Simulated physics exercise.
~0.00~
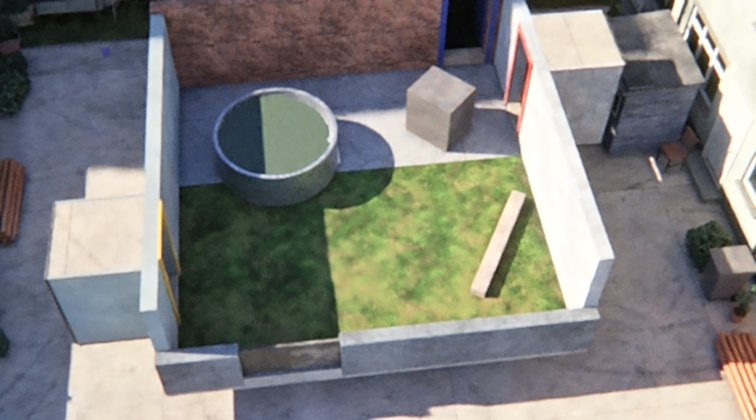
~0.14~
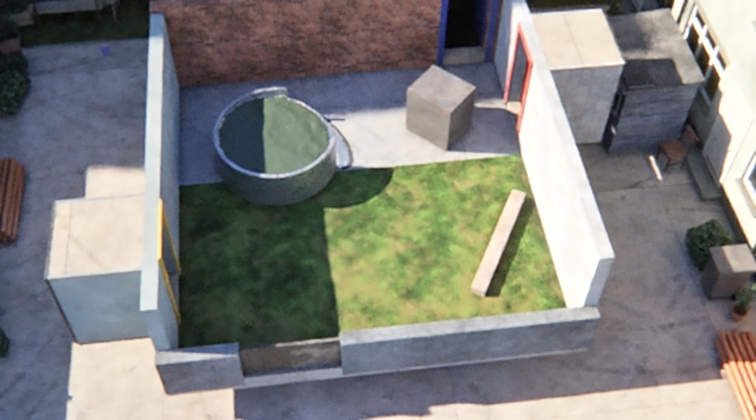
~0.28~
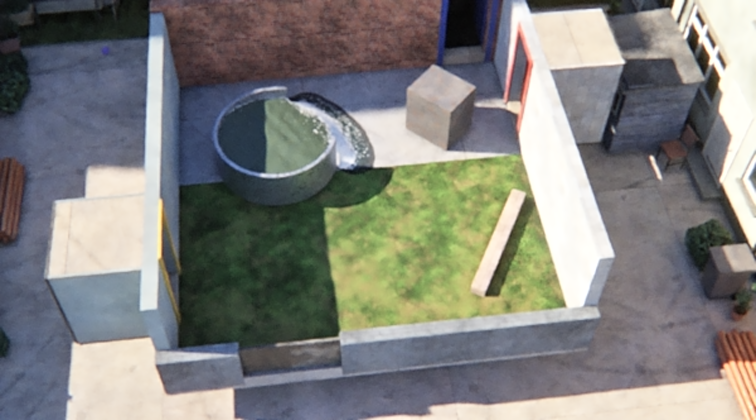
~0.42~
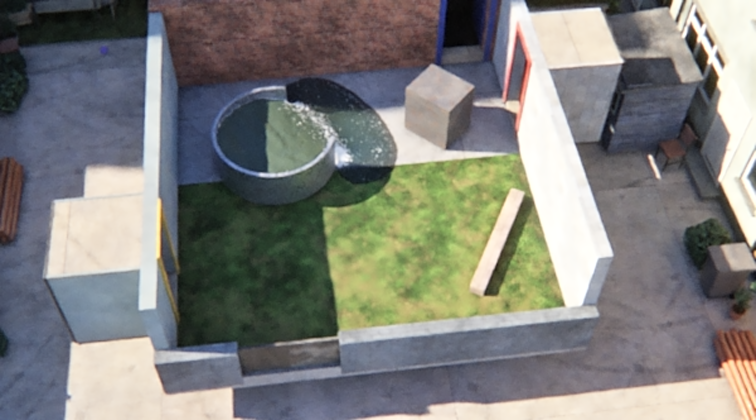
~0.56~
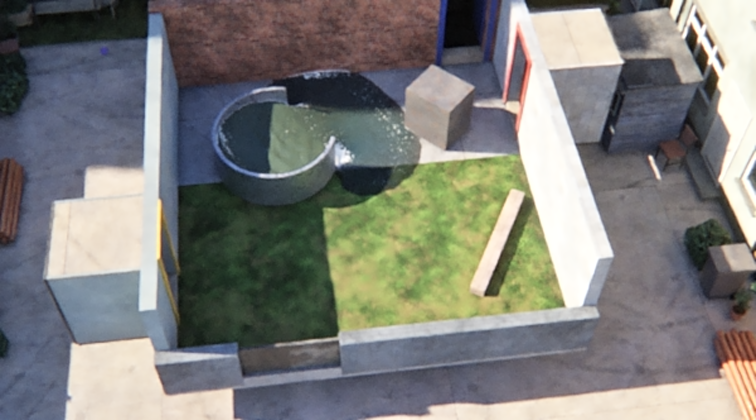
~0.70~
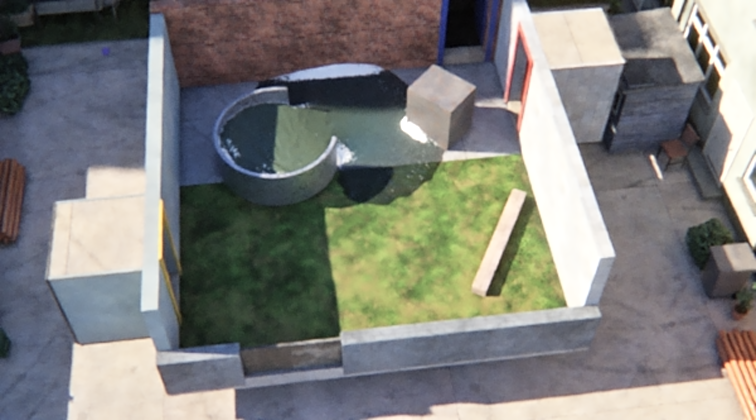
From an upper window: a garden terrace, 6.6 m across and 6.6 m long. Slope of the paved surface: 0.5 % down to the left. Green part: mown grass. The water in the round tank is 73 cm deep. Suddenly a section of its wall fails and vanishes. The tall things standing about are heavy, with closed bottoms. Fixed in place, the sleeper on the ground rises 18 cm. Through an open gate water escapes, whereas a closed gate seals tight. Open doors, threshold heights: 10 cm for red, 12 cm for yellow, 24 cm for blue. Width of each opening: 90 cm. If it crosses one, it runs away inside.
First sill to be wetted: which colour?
Blue.
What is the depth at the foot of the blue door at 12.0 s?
4.5 cm.
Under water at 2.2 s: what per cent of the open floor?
Around 40 per cent.
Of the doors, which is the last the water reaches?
It's the yellow one.
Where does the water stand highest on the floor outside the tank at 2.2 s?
About (491, 64).
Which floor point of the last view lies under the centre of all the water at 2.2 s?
About (362, 127).
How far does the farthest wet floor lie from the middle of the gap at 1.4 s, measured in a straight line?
About 4.0 m out.
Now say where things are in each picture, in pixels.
The round tank at (276, 134) is whole and still, 73 cm deep, in the first frame.
Water pours out at (324, 126) and has run 0.9 m, to (341, 168); deepest outside 34 cm, 73 cm at the round tank's back, in the second frame.
The front is at (366, 168), 1.2 m from the gap at (324, 127); 1.4 m2 of floor is under water; 73 cm left at the back of the round tank, in the third frame.
Water pours out at (322, 128) and has run 1.5 m, to (390, 165); deepest outside 34 cm, 73 cm at the round tank's back, in the fourth frame.
Water pours out at (323, 129) and has run 1.9 m, to (407, 173); deepest outside 34 cm, 69 cm at the round tank's back, in the fifth frame.
Water pours out at (324, 129) and has run 2.3 m, to (441, 149); deepest outside 34 cm, 58 cm at the round tank's back, in the sixth frame.
After 1.4 s water covers 25 % of the floor and is deepest (33 cm) near (355, 76); red door not reached, yellow door not reached, blue door reached at 1.1 s.
After 2.2 s water covers 40 % of the floor and is deepest (52 cm) near (491, 64); red door reached at 1.9 s, yellow door not reached, blue door reached at 1.1 s.
After 3.5 s water covers 50 % of the floor and is deepest (28 cm) near (486, 77); red door reached at 1.9 s, yellow door not reached, blue door reached at 1.1 s.
After 7.0 s water covers 85 % of the floor and is deepest (12 cm) near (518, 190); red door reached at 1.9 s, yellow door not reached, blue door reached at 1.1 s.
After 12.0 s water covers 95 % of the floor and is deepest (12 cm) near (180, 353); red door reached at 1.9 s, yellow door reached at 9.4 s, blue door reached at 1.1 s.
